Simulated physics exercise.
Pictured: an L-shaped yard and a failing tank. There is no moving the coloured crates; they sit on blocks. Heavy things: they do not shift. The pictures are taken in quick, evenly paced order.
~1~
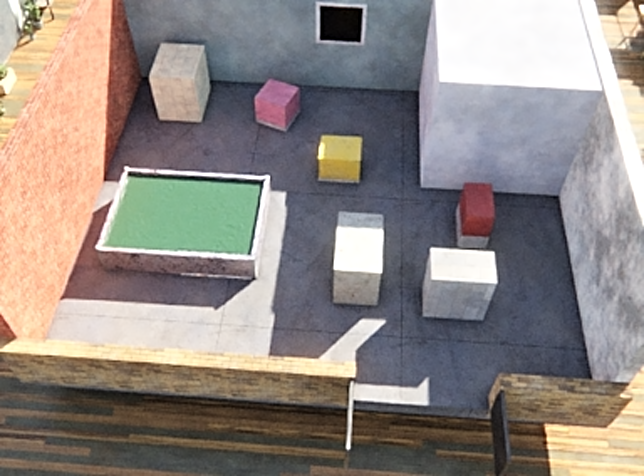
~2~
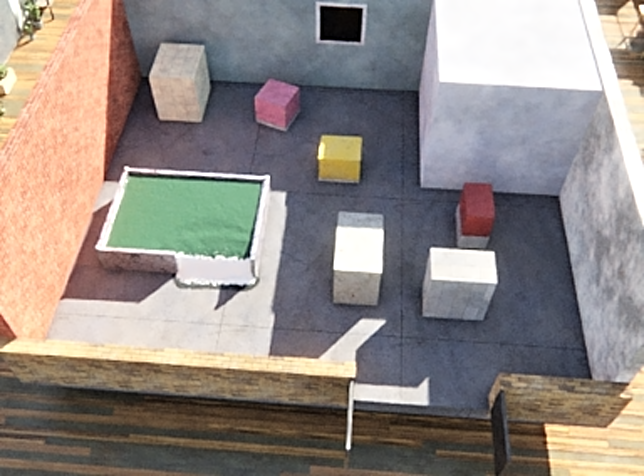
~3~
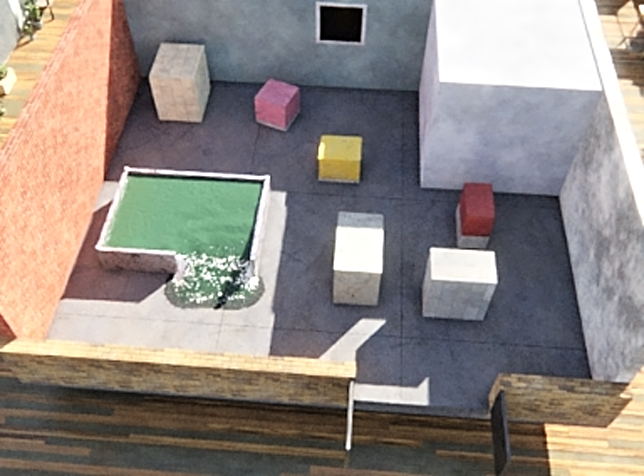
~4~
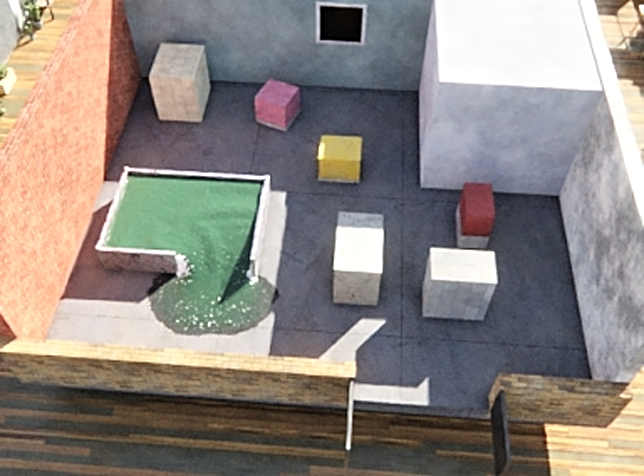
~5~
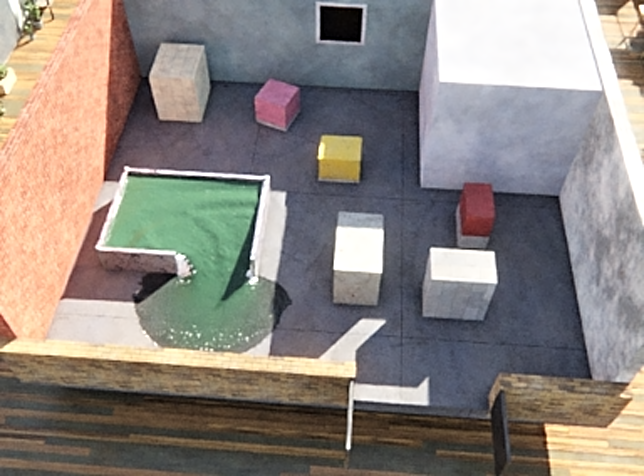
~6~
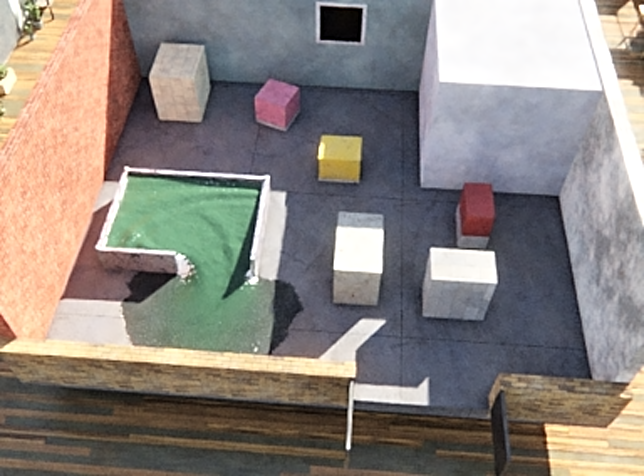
A low tank of green water in a walled yard broke open along its front side, and the water poured out and spread across the floor toward the brick wall, while the coloured crates stayed still.
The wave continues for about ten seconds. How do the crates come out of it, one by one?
At the end, pink crate: Kept safe; red crate: Kept safe; yellow crate: Kept safe.
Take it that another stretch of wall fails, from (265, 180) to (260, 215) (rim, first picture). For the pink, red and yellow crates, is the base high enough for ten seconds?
Here goes: Pink crate - left alone; red crate - left alone; yellow crate - hit.
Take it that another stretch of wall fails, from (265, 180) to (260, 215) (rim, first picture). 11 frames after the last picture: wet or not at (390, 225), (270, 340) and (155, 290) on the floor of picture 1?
So it's liquid at the first, nothing at the second and nothing at the third.
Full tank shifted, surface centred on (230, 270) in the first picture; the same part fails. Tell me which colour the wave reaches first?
The red-painted one comes first.
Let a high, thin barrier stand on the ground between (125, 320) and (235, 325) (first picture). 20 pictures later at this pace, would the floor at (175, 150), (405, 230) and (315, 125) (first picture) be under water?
First unwetted, then unwetted, then unwetted.
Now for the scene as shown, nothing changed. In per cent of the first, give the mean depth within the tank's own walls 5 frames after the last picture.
Roughly 74 percent.
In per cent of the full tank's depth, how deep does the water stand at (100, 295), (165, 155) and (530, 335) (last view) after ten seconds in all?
Approx. values, in order: 16 %, 2 %, 12 %.
A moment on, water covers 10 % of the floor; the pink crate not reached, the red crate not reached, the yellow crate not reached.
Next, water covers 15 % of the floor; the pink crate not reached, the red crate not reached, the yellow crate not reached.
Then, water covers 35 % of the floor; the pink crate not reached, the red crate not reached, the yellow crate not reached.
Later, water covers 50 % of the floor; the pink crate not reached, the red crate water round its plinth, the yellow crate not reached.
In the end, water covers 70 % of the floor; the pink crate stayed above the water, the red crate stayed above the water, the yellow crate stayed above the water.
